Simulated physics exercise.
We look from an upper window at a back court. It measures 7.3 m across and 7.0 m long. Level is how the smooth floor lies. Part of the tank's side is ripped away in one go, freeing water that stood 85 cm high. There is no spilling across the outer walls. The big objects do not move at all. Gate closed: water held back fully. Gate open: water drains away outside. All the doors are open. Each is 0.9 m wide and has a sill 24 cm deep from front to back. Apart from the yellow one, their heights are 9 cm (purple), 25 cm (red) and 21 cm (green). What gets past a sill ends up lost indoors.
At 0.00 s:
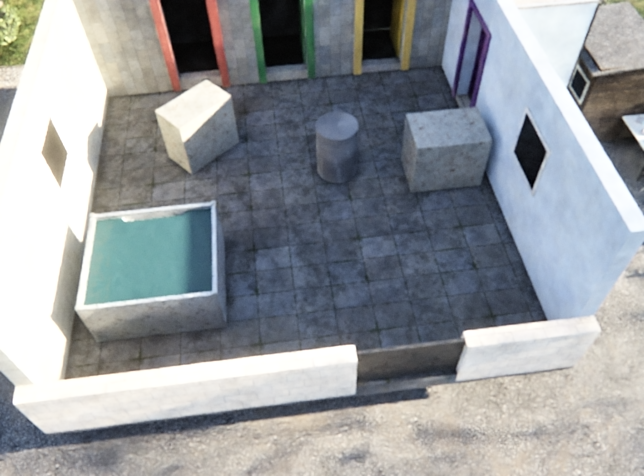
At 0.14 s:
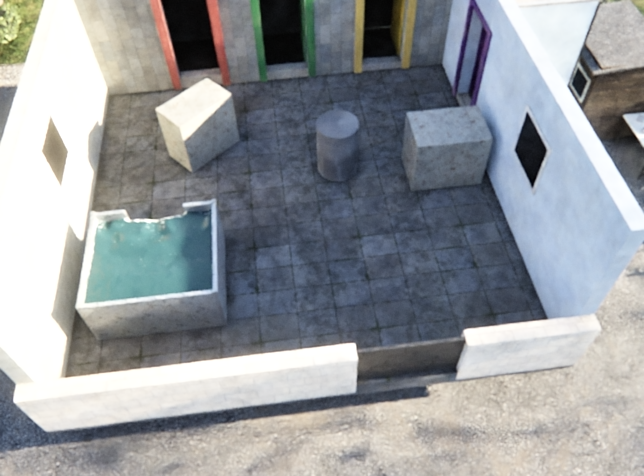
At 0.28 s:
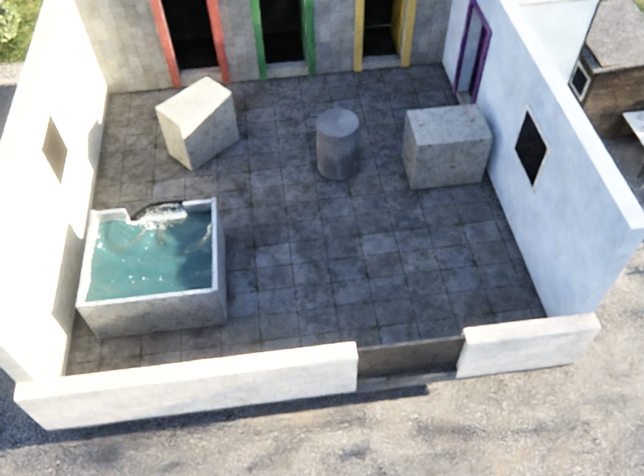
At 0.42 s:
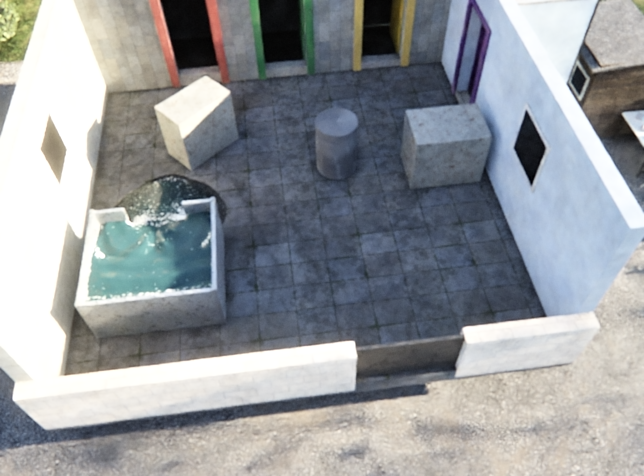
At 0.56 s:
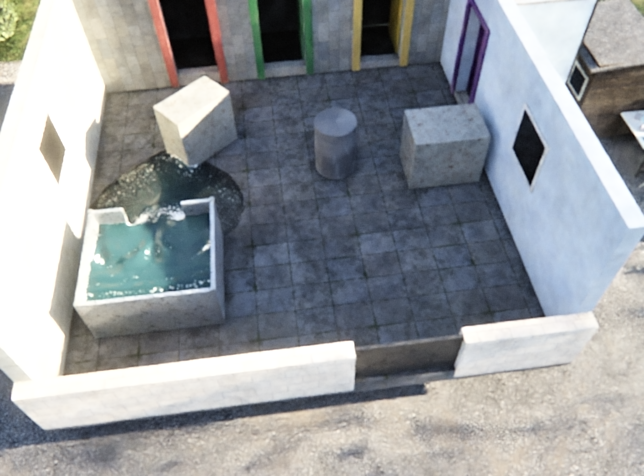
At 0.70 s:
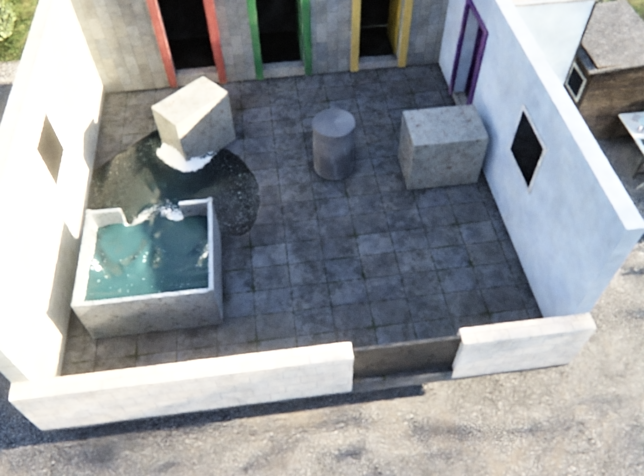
Water pours through a gap in the tank's far side and spreads across the courtyard floor.
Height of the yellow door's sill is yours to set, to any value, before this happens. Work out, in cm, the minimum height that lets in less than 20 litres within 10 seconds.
I would say 11 cm.
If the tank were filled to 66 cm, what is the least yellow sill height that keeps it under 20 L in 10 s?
The step would need to be some 8.0 cm high.
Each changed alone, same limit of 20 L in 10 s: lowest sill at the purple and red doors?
Roughly 18 cm for the purple door and roughly 9.5 cm for the red door.
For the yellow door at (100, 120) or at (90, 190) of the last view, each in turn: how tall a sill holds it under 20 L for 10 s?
Around 23 and 12.0 cm respectively.
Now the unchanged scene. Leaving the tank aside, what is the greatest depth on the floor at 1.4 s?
Around 42 centimetres.
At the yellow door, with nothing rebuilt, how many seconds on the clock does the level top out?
6.0 s.
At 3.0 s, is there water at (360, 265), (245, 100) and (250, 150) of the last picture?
1: Unwetted; 2: Awash; 3: Awash.
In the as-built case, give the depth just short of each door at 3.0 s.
In cm - purple: 0, yellow: 10, red: 11, green: 10.
After 1.4 s water covers 25 % of the floor, deepest (42 cm) near (167, 235); it has not reached the yellow door.
After 3.0 s water covers 45 % of the floor, deepest (34 cm) near (131, 95); 10 cm at the yellow door, 0 litres in over its 15 cm sill.
After 10.0 s water covers 85 % of the floor, deepest (13 cm) near (429, 67); 11 cm at the yellow door, 3 litres in over its 15 cm sill.
At the yellow door as built, the water arrived by 2.4 s and peaked near 18 cm at 5.8 s.
With a sill of 9.5 cm, 35 litres would have come in within the 10 s; with 13 cm, 8 litres. So under 20 litres takes about 11 cm.
